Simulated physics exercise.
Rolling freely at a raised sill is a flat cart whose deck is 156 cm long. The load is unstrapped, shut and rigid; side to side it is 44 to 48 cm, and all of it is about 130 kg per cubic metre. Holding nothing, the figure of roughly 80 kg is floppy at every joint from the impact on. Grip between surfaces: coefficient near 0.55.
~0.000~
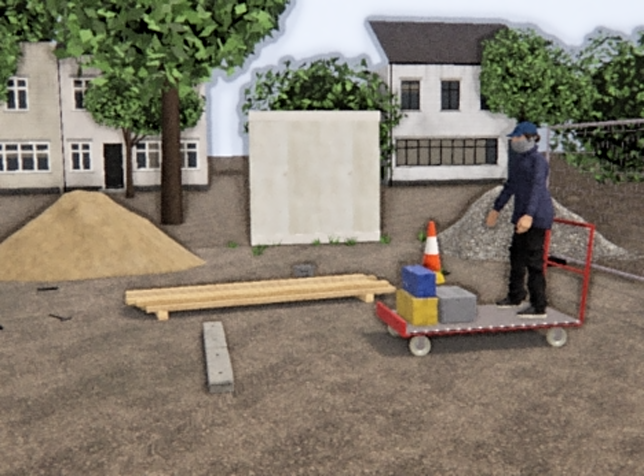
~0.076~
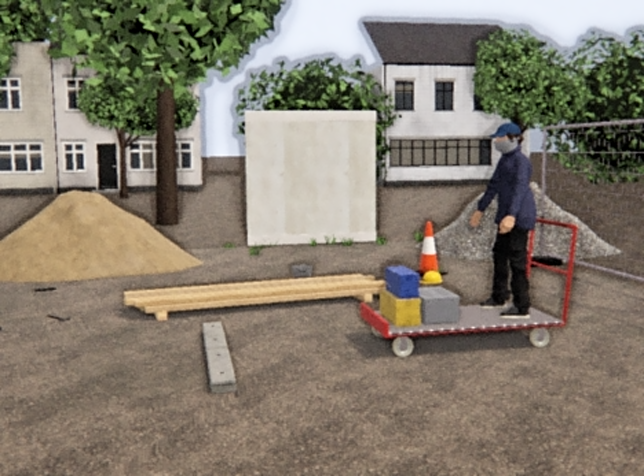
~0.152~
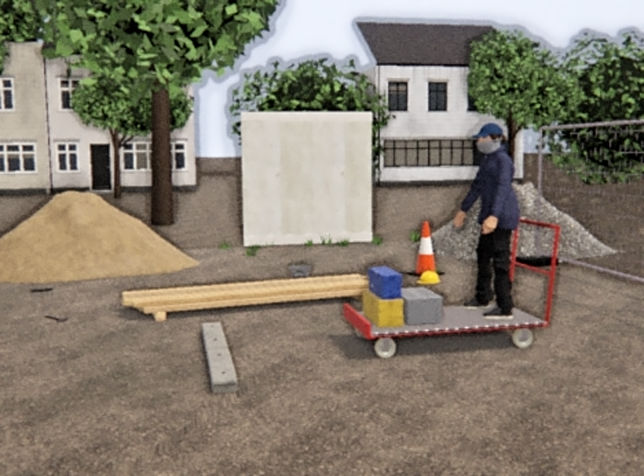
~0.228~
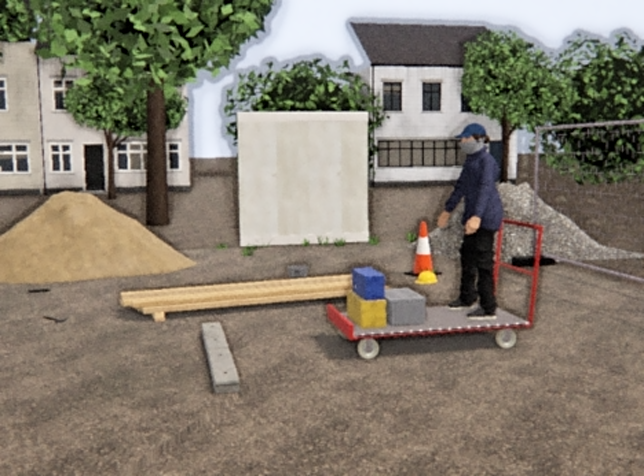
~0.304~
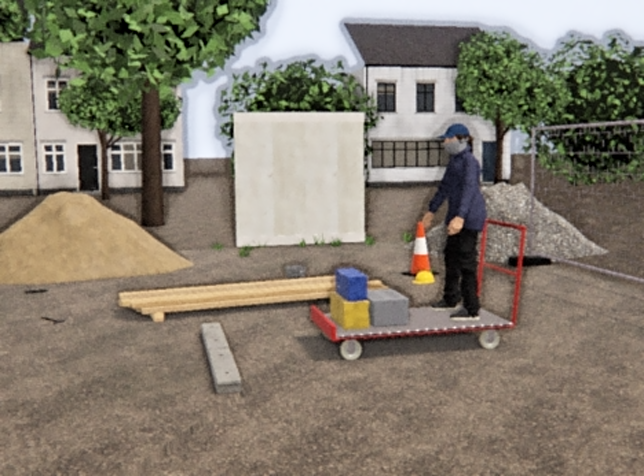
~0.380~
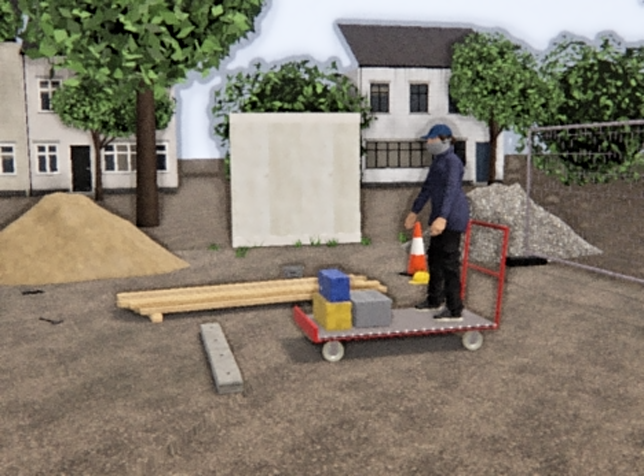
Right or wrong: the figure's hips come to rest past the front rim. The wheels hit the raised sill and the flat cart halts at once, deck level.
Wrong.
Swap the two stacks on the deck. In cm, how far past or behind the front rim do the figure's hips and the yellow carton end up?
Outcome - hips: 60 cm behind rim; yellow: 50 cm behind rim.
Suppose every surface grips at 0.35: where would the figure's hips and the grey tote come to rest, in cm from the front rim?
Hips 30 behind, grey 40 behind.
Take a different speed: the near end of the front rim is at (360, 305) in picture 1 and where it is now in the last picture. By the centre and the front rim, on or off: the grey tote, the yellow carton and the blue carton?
Result: Grey kept; yellow kept; blue lost.
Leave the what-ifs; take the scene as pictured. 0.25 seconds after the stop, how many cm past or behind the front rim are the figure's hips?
Behind the rim by about 85 cm.
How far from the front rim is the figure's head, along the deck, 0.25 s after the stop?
About 70 cm behind the front rim.
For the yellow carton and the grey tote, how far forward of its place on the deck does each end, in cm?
Shift, cm - yellow: 10; grey: 15.
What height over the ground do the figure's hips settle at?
The hips come to rest around 60 centimetres up.
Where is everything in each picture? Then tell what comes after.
The first frame shows hips (533, 212), grey tote (449, 305), rim corner (404, 332); 0 cm covered, 149 to go.
The second frame shows hips (516, 212), grey tote (433, 305), rim corner (387, 333); 15 cm covered, 134 to go.
The third frame shows hips (500, 213), grey tote (416, 306), rim corner (369, 334); 31 cm covered, 118 to go.
The fourth frame shows hips (483, 213), grey tote (399, 307), rim corner (352, 335); 46 cm covered, 103 to go.
The fifth frame shows hips (466, 214), grey tote (383, 308), rim corner (334, 336); 61 cm covered, 88 to go.
The sixth frame shows hips (450, 214), grey tote (366, 309), rim corner (316, 338); 77 cm covered, 72 to go. Speed about 2.0 m/s.
Impact comes at 0.74 s.
After 0.99 s the figure's hips are 83 cm behind the rim, near (314, 248) in the last picture's view.
After 1.29 s the figure's hips are 61 cm behind the rim, near (290, 275) in the last picture's view.
After 1.74 s the figure's hips are 47 cm behind the rim, near (274, 285) in the last picture's view.
Final state at 4.1 s, past the rim, blue carton; behind it, yellow carton, grey tote and the figure's hips.
